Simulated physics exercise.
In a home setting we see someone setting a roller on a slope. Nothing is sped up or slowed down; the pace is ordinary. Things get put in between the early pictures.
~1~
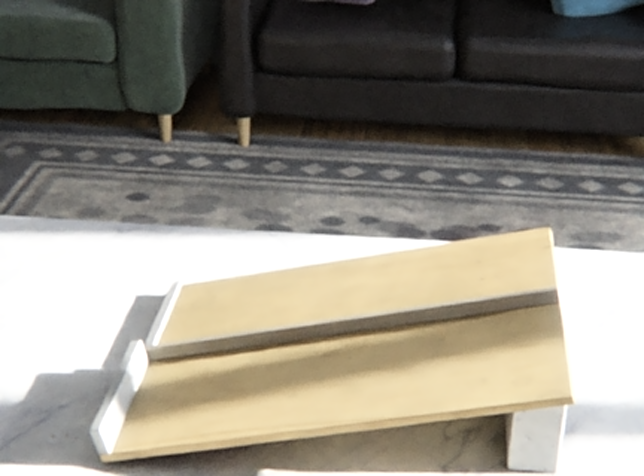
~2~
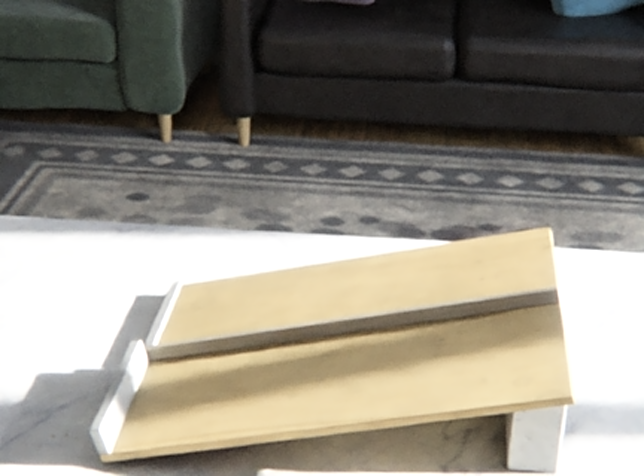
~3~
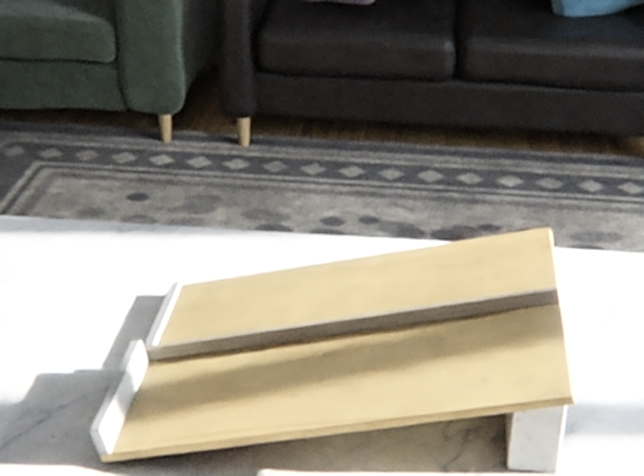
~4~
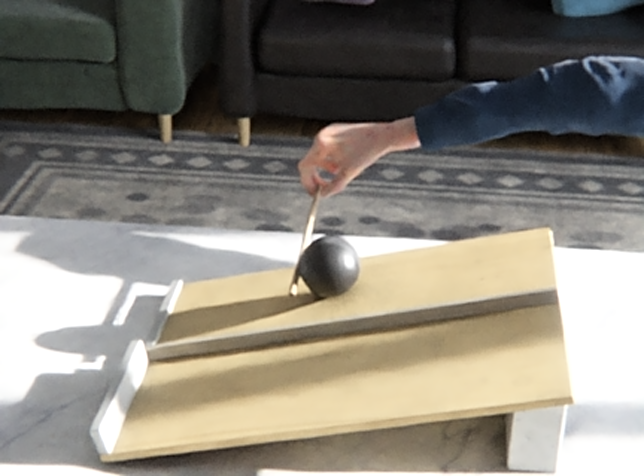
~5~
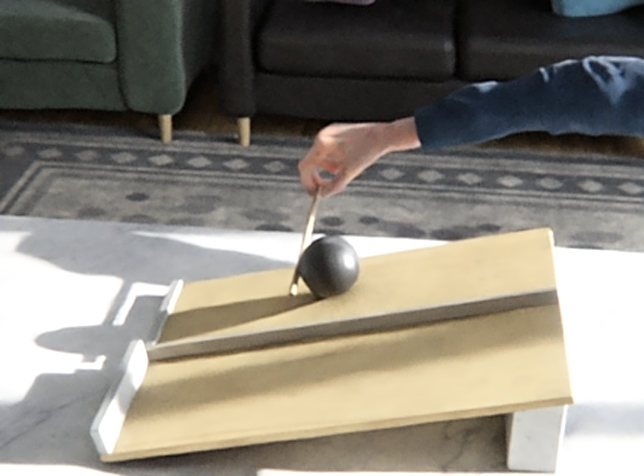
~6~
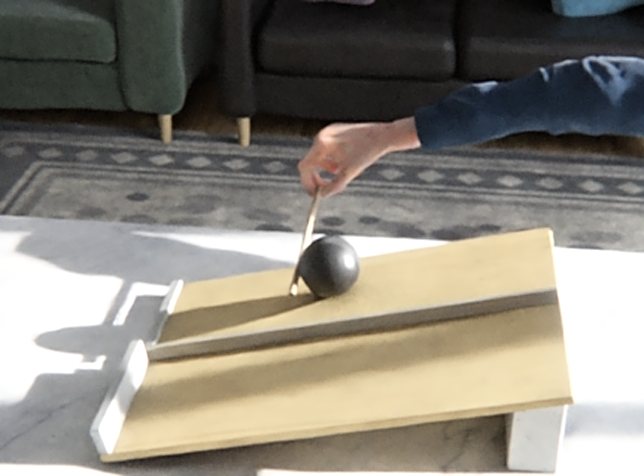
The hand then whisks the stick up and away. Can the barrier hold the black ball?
In the end, the black ball gets past the barrier.
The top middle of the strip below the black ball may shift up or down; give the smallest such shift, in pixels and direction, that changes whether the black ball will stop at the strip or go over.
Shift: Approx. 8 px, direction up.
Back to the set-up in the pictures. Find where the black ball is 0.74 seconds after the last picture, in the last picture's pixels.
Centre: Approx (94, 298).
Then, 0.74 s later than the last frame, black ball off the board near (94, 297).
When it is over, the black ball runs past the strip.
